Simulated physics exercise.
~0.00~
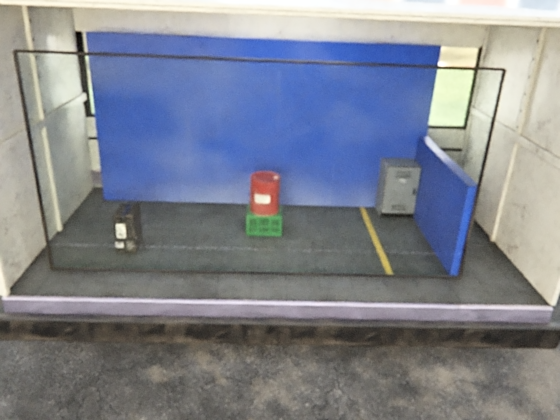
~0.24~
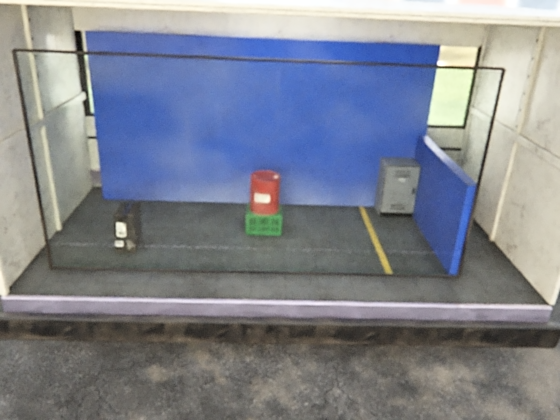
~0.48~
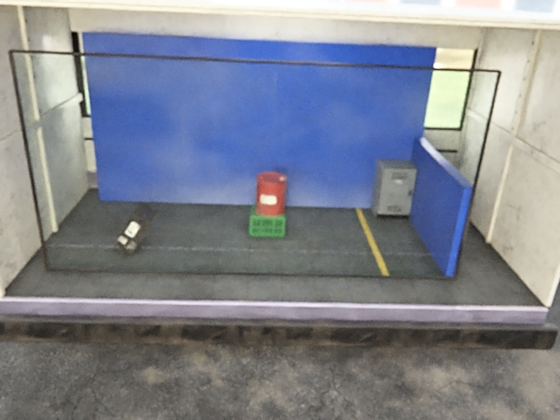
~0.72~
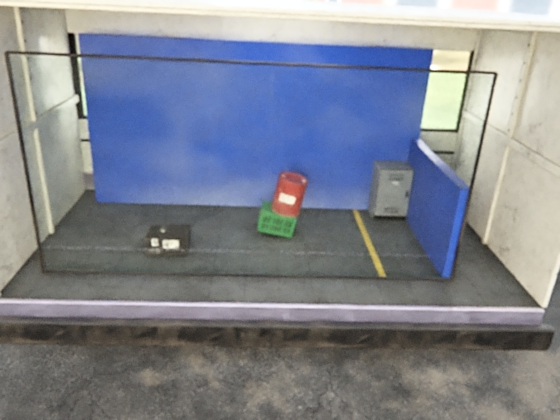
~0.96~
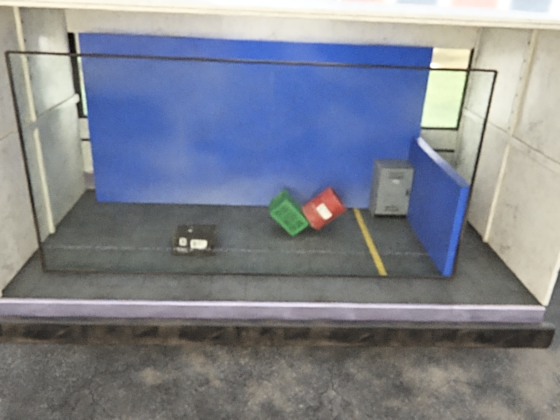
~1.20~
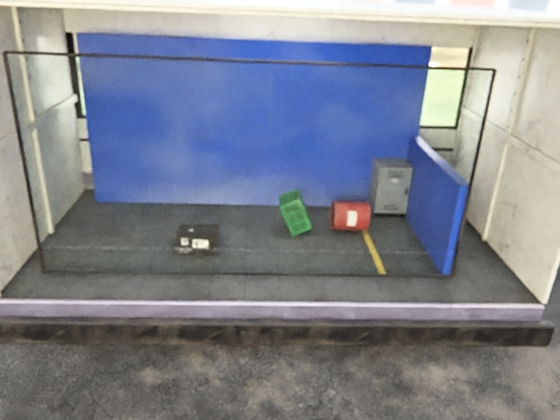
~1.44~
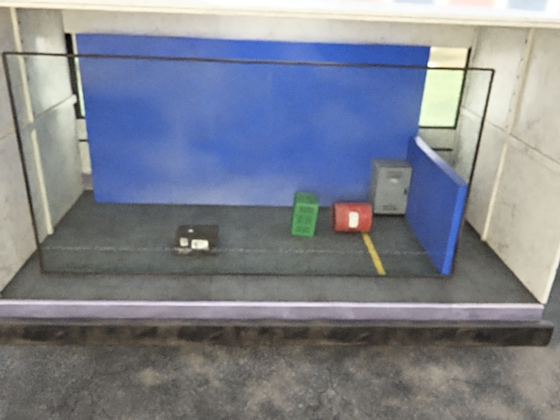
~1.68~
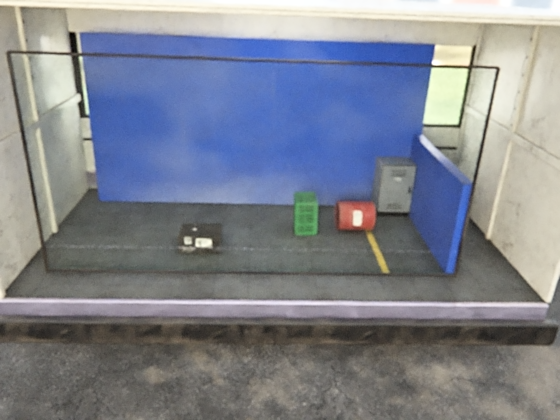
At the start, a red drum sits on a green crate in the middle of a blue-walled bay, with a black pack standing upright at the left and a grey locker near a yellow line at the right. The pack leans over to the right and drops onto its side, while the crate and drum begin to shift right. The crate then tilts, and the drum topples off it towards the line. The pack slides a little farther as the crate tips up onto its end. Finally, all three lie still short of the line, the drum on its side beside the crate.
